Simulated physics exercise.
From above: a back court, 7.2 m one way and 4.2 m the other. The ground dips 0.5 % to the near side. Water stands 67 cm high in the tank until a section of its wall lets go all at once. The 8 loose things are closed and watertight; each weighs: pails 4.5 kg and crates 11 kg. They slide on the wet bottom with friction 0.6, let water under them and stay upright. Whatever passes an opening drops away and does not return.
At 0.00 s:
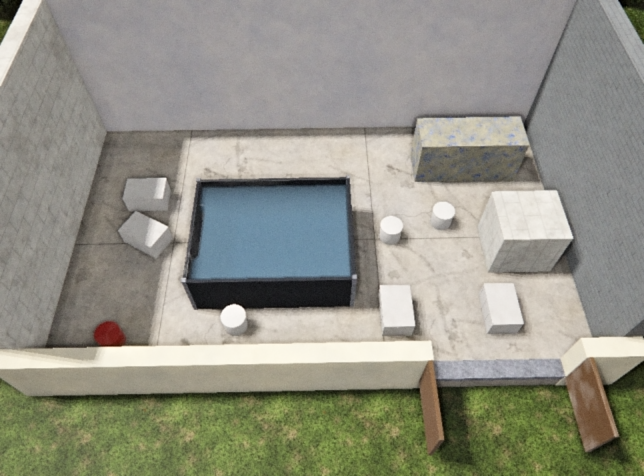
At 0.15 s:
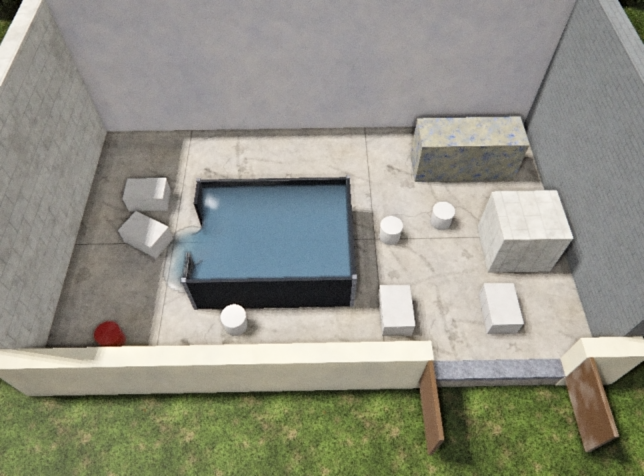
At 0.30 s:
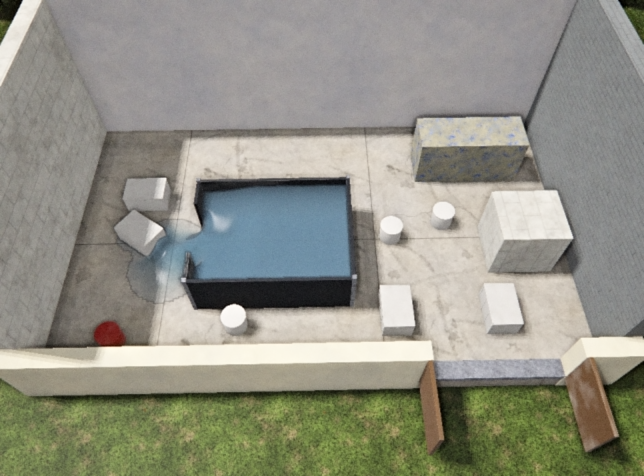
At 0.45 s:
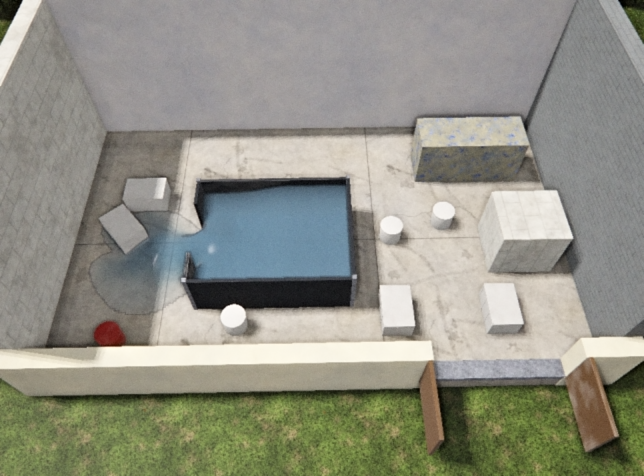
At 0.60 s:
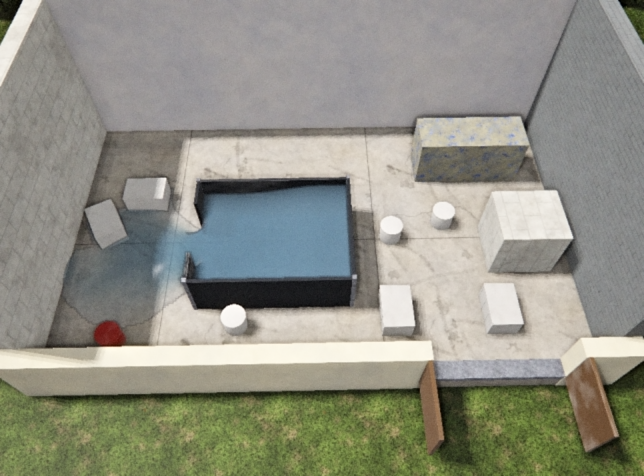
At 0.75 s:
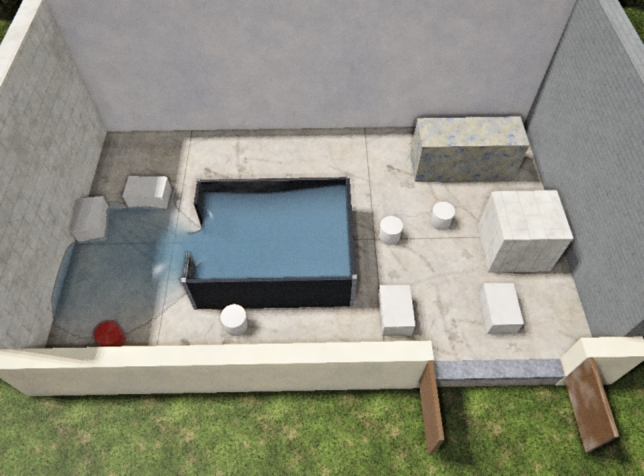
Water pours from a gap in the left side of a raised pool in a walled court and spreads across the paving toward the left wall, pushing one pale crate leftward while a red pail stays in place.
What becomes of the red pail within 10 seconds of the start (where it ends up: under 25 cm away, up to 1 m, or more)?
The red pail travels far.
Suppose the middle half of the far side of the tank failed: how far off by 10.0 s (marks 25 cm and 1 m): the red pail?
Then the red pail ends far away.
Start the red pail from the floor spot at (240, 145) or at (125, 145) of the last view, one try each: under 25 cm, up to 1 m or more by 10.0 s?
In turn: It travels far; it gets carried off.
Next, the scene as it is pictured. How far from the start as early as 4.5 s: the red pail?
Roughly 450 cm by then.
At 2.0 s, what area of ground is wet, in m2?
About 10.0 m2.
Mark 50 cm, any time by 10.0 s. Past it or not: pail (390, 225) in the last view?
Answer: Short of it.
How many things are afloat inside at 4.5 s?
At that moment 3.
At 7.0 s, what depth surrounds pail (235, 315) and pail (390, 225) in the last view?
Roughly 12 and 3 cm.
After 2.0 s the red pail is near (142, 326), 0.5 m from its start, aground; 0 of 8 are out; 1 afloat.
After 4.5 s the red pail is near (463, 330), 4.6 m from its start, afloat; 0 of 8 are out; 3 afloat.
After 7.0 s the red pail has gone out; 1 of 8 are out; 6 afloat.
After 10.0 s the red pail has gone out; 2 of 8 are out; 5 afloat.
